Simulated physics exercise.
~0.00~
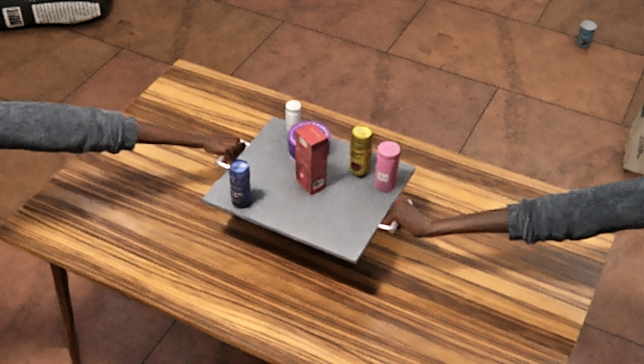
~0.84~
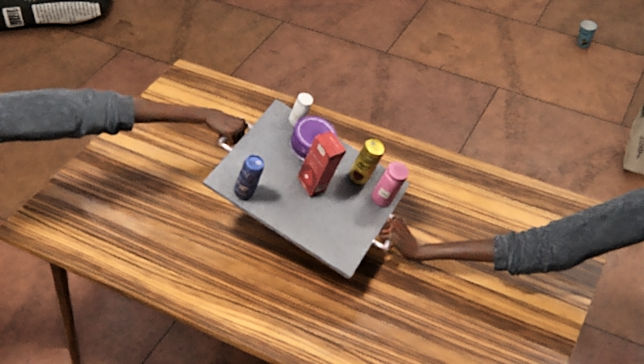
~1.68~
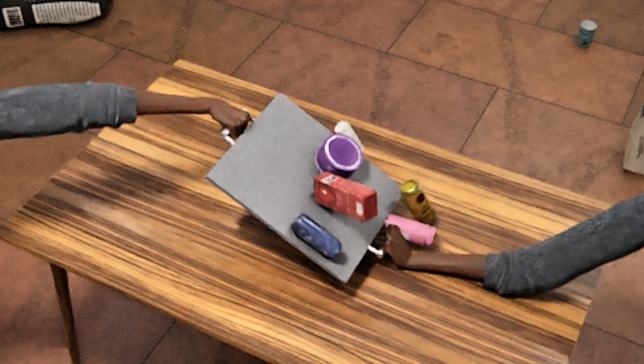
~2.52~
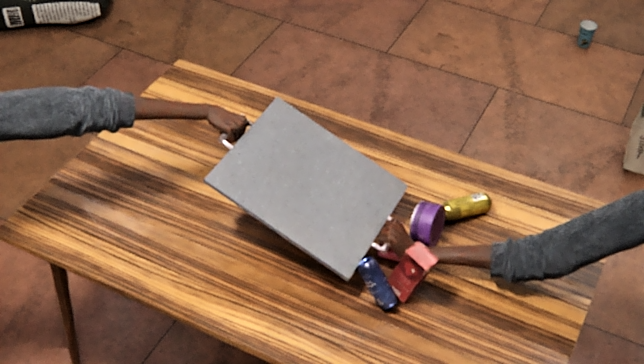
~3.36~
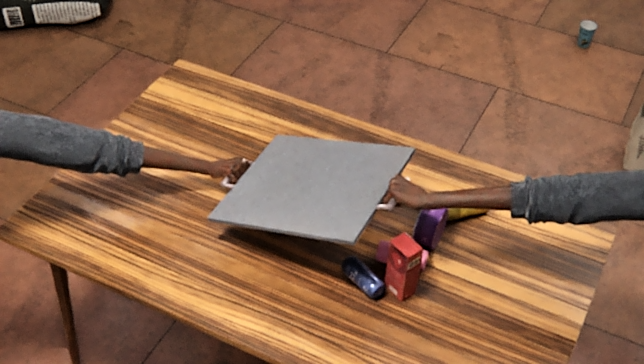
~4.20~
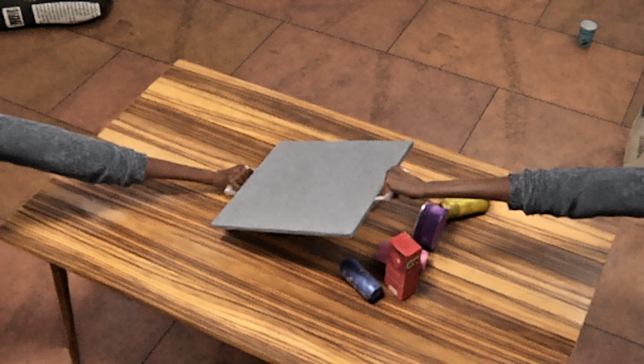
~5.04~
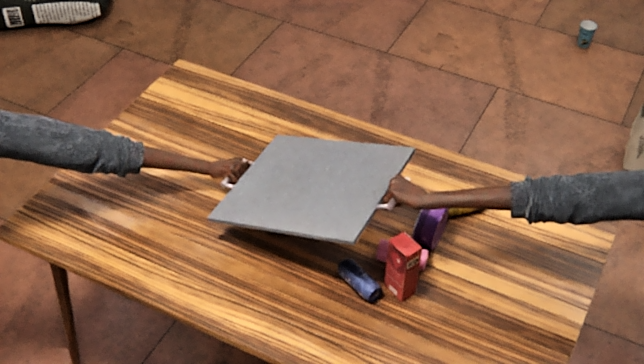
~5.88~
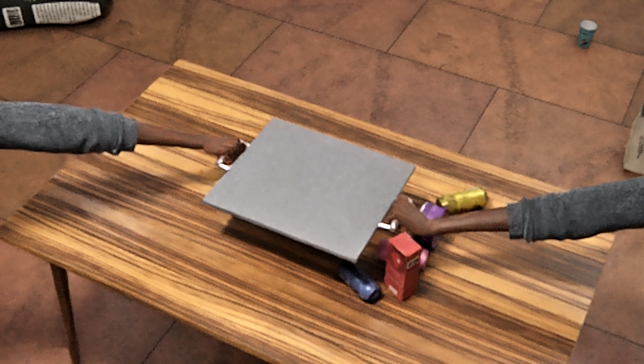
Two hands in grey sleeves hold a flat, rimless grey tray over a striped wooden table, seen from above, with brown floor tiles around it. On the tray stand a blue can at left, a white shaker and purple tub behind, a red carton in the middle, and a yellow can and pink jar at right. The right edge dips, and the items lean, topple and slide rightward. The yellow can, pink jar and shaker leave first, then the blue can, carton and tub. The tray tips left, then levels, empty, with fallen items lying near the right hand.
